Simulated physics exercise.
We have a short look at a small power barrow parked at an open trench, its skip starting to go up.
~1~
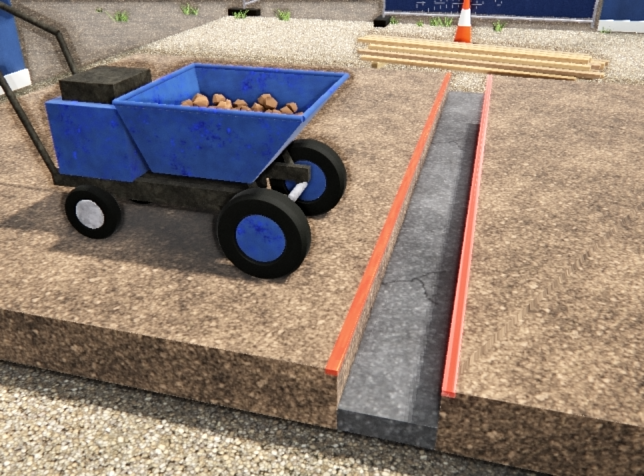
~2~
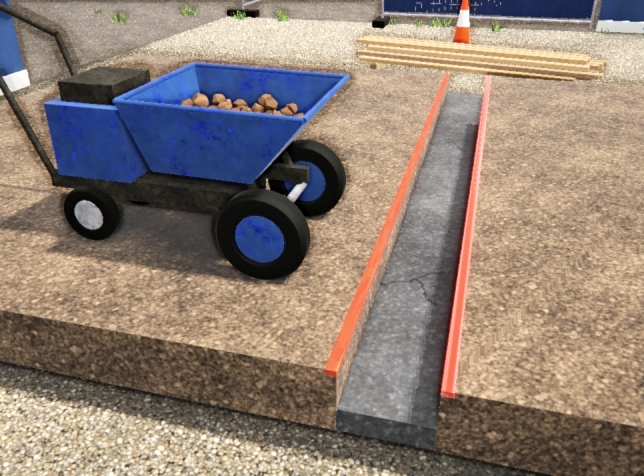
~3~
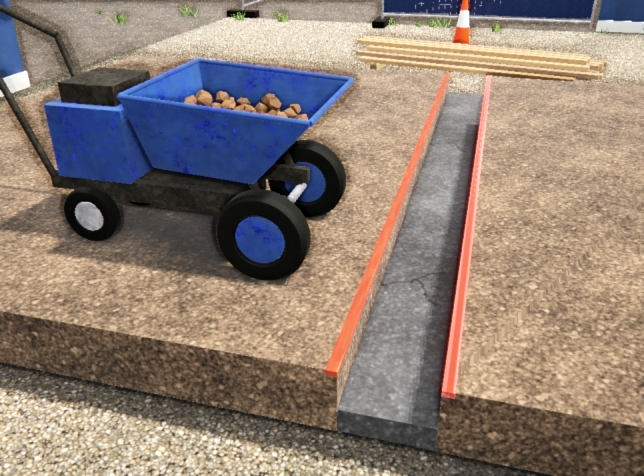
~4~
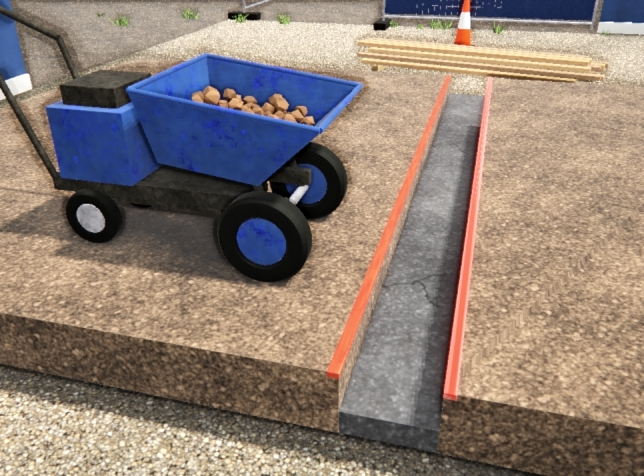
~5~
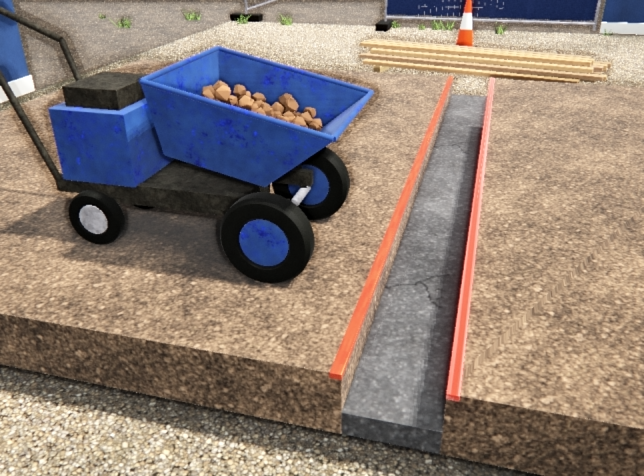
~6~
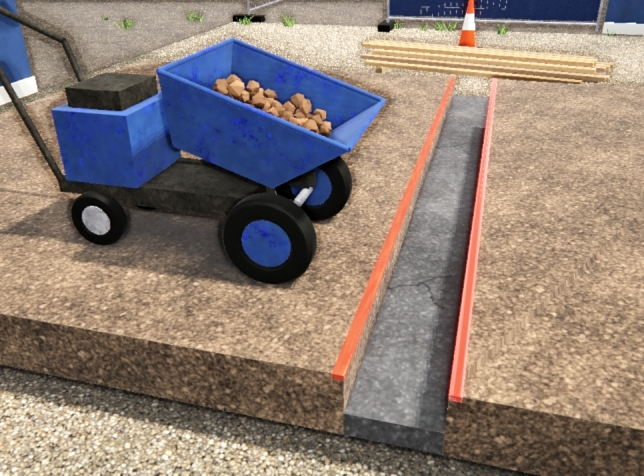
On a building site, a small blue power barrow loaded with brown lumps stood beside a red-edged trench, and its skip, level at first, slowly tilted forward to the right while its wheels stayed put.
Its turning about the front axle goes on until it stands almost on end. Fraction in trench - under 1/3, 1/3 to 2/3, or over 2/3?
Over 2/3.
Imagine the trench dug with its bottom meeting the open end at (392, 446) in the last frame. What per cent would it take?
The share would be around 90 in a hundred.
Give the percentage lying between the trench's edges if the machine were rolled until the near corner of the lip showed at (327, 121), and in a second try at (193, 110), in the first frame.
You'd get around 70 in a hundred, then 30 in a hundred.
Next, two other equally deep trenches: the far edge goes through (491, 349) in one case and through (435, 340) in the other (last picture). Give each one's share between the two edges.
100 % then 60 %, roughly.
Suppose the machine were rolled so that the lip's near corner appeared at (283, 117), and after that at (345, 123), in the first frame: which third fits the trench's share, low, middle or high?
So the first position comes out as over two thirds, the second as the middle third.
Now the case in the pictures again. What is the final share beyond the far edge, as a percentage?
I'd put it at some 10 per cent of the load.
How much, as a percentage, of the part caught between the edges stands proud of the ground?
My guess is some 5 per cent.
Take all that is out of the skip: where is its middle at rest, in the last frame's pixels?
I'd put the middle somewhere around (437, 283).
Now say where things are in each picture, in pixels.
The first picture shows lip of the skip at (302, 119), level; top of the load at (225, 123), clay clods; first edge of the trench at (350, 322); far edge at (456, 340), the trench over half as wide as the skip, and about half as deep as wide.
The second picture shows lip of the skip at (304, 121), level; top of the load at (225, 123).
The third picture shows lip of the skip at (310, 124), tipped barely; top of the load at (216, 112).
The fourth picture shows lip of the skip at (320, 131), tipped a little; top of the load at (204, 112).
The fifth picture shows lip of the skip at (333, 139), tipped a little; top of the load at (219, 116).
The sixth picture shows lip of the skip at (348, 150), tipped clearly; top of the load at (225, 100); first edge of the trench at (356, 327); far edge at (462, 344).
Soon after the last picture, skip tipped steeply; all in the skip.
A little later, skip tipped steeply; nearly all in the skip; a small part in or heaped over the trench.
Later still, skip tipped right over; a small part in the skip; most in or heaped over the trench; a small part beyond it.
At rest, skip tipped right over; most in or heaped over the trench; a small part beyond it.
